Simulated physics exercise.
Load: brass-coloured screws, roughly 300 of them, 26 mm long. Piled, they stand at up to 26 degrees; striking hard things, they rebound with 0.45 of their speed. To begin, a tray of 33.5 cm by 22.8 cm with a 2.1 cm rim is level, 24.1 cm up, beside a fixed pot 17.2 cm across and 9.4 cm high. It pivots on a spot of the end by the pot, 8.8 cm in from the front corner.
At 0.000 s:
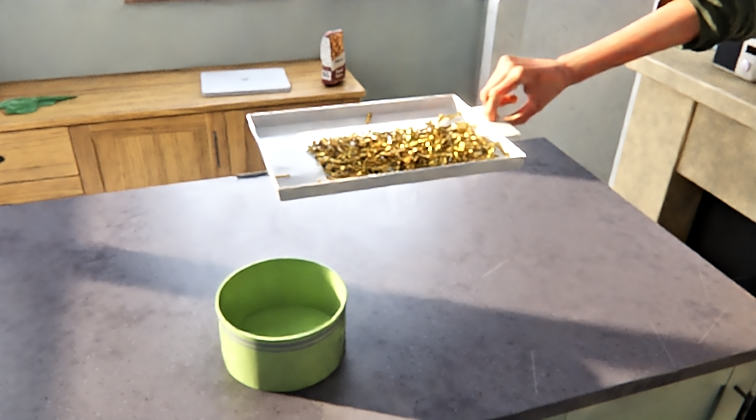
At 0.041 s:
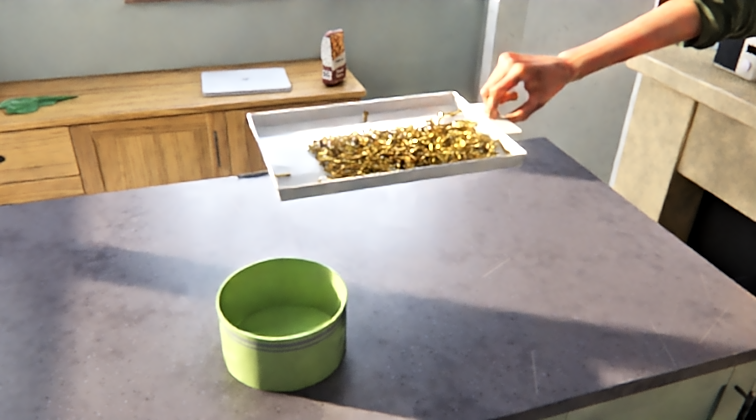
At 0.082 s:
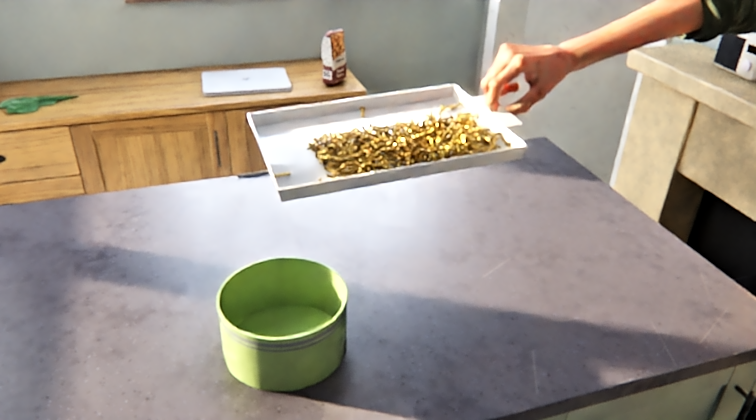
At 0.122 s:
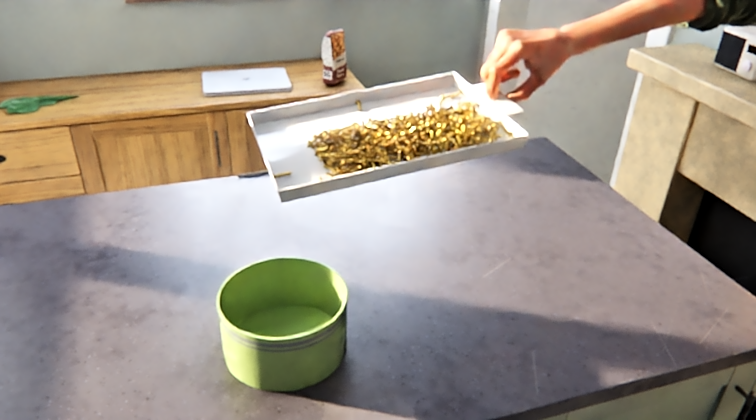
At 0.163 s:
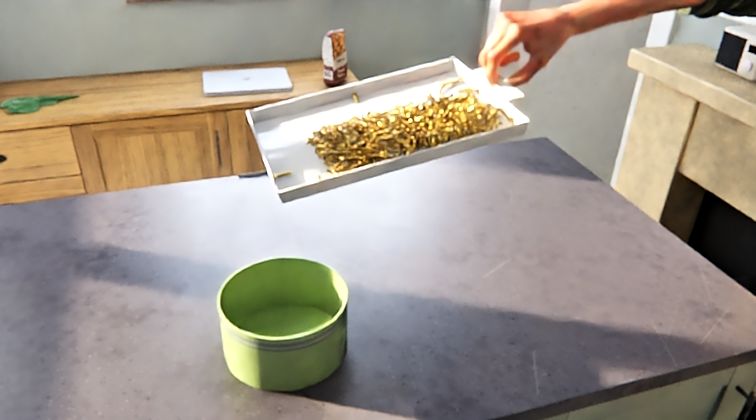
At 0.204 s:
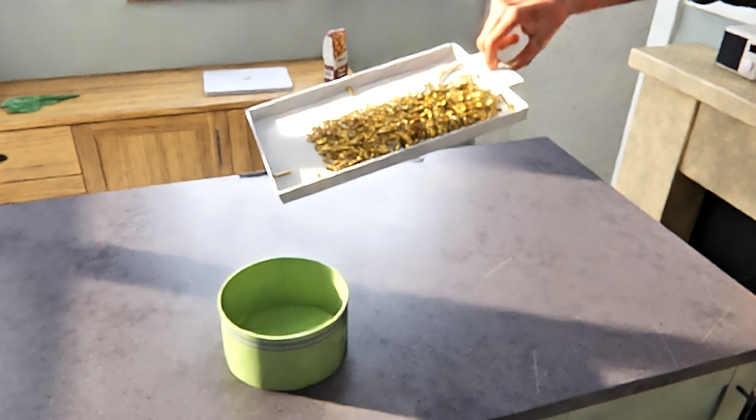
At the start, a hand holds the right end of a white tray of small brass-coloured screws, roughly level above a dark counter with a green pot on it. The hand then raises that end, slowly at first and then more steeply, tilting the tray down toward the left while the screws stay heaped.
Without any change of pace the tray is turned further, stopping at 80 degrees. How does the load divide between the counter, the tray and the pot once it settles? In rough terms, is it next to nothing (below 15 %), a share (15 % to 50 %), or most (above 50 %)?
As I see it, counter: There'll be over half the quantity, tray: There'll be not much, pot: There'll be a moderate quantity.
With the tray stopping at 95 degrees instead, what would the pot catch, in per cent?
Estimate: Roughly 40 percent.
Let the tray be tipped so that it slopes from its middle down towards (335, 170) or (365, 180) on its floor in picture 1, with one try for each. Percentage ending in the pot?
Around 90 % for the first direction, around 75 % for the second.
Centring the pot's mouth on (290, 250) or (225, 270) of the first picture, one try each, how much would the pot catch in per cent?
10 and 55 %.
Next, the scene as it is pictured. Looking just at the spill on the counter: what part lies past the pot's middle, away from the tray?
Roughly 100 percent of the spill.
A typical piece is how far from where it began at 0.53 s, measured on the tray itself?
About 5 cm.
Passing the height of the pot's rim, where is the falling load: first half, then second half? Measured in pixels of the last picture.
Around (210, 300), then around (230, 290).
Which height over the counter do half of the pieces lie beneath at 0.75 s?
Roughly 26 cm above the counter.
After 0.53 s, tilt 46 degrees; the tray holds 100 %, the pot 0 %.
After 0.75 s, tilt 67 degrees; the tray holds 80 %, the pot 0 %.
Then, at 1.09 s, tilt 80 degrees; the tray holds 10 %, the pot 30 %.
At rest (2.2 s), counter 55 %, tray 5 %, pot 35 %.
